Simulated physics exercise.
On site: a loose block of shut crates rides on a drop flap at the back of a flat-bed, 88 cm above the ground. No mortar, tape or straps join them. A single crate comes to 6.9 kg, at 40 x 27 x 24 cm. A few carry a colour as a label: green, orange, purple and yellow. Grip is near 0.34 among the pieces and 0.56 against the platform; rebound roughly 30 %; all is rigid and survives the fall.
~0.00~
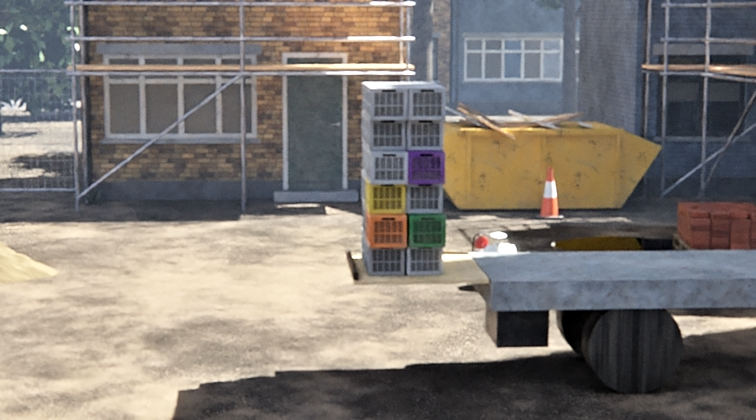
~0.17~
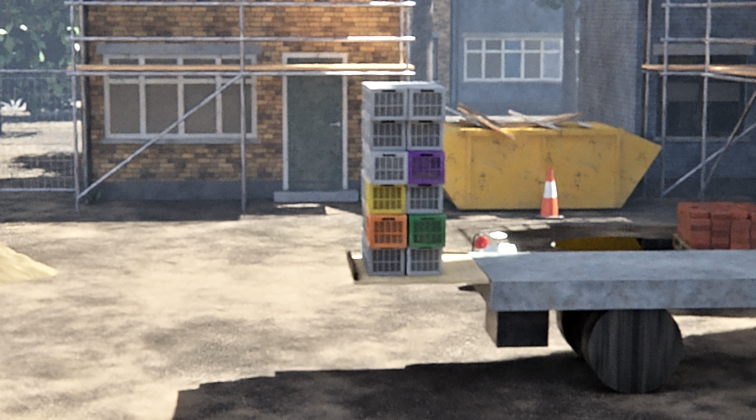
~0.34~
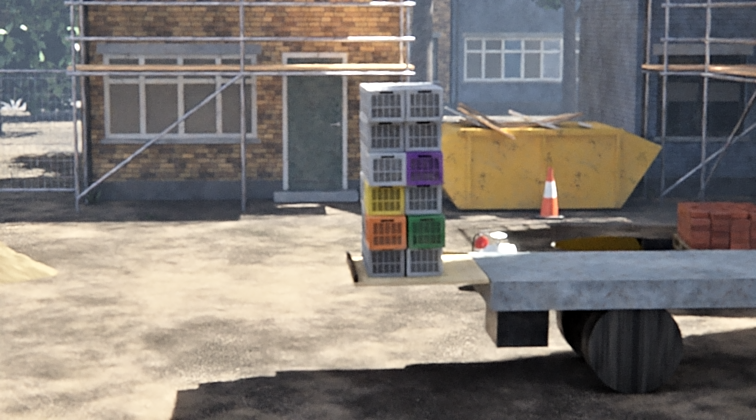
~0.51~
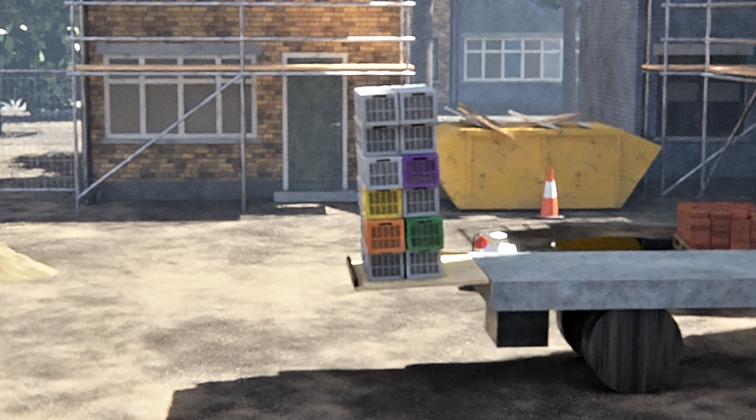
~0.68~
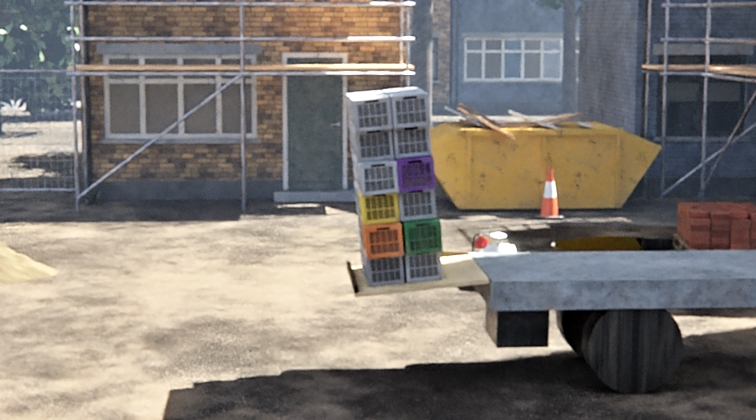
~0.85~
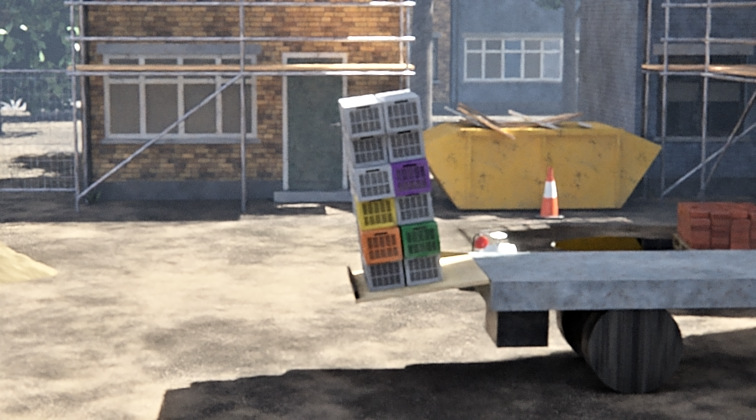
A tall stack of mostly grey crates, with a few coloured ones, stood upright on the flap behind a flat-bed, then leaned gradually to the left as the flap's outer end sagged slightly.
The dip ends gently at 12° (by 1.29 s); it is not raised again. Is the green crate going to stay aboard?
It is still on top.
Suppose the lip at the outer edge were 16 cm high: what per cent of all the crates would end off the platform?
Then 80 per cent.
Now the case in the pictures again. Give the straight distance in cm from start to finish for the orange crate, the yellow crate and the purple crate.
Orange 130, yellow 170, purple 190.
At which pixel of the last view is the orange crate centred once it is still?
Around (302, 372).
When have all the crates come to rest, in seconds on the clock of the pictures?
At about 4.0 s.
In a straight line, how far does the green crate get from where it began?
About 30 cm.
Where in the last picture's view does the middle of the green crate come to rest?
At about (389, 248).
By 1.64 s, slope 12°; none of the 24 crates off the platform, 24 disturbed; green crate tilted 10°; yellow crate tilted 11°.
By 2.08 s, slope 12°; 16 of the 24 crates off the platform; green crate tilted 47°; orange crate tilted 47°.
By 2.70 s, slope 12°; 18 of the 24 crates off the platform; green crate tilted 44°; orange crate on its side.
When it is over (4.3 s), slope 12°; 18 of the 24 crates off the platform; green crate tilted 45°; purple crate on its side; orange crate on its side. In pixels of the last frame, middles, green crate near (389, 248), purple crate near (241, 338).
